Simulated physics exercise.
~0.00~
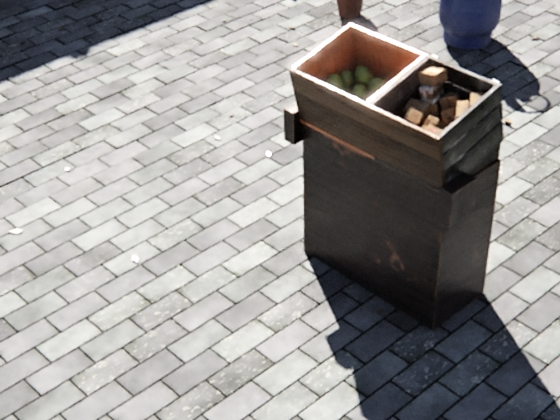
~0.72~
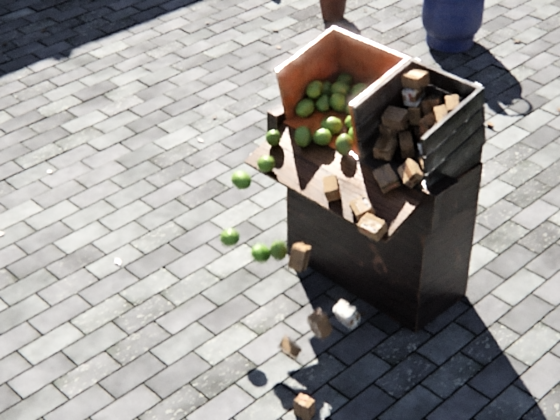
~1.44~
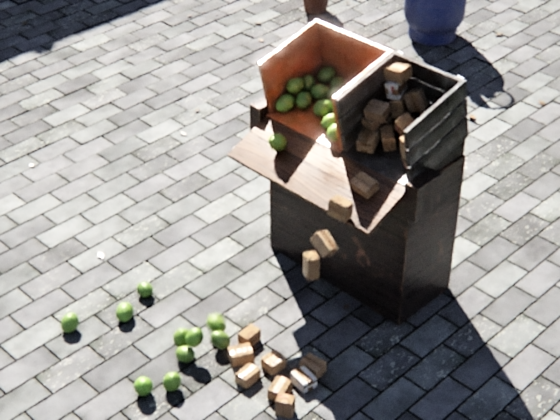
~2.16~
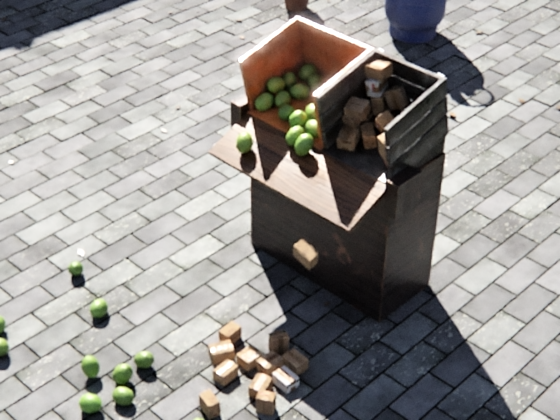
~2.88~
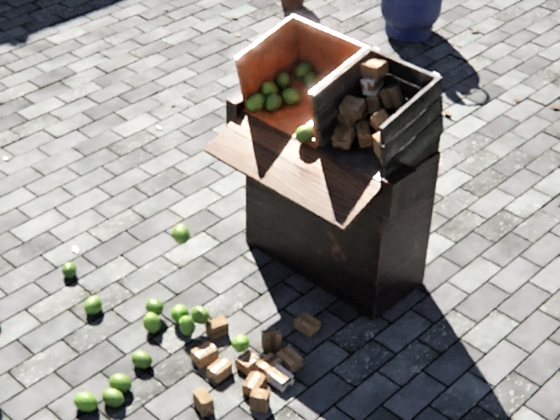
The video shows an orange compartment of limes and a black compartment of small wooden blocks on a dark stand; a front flap drops open, and limes and blocks tumble onto the paving, with some of each remaining inside at the end.
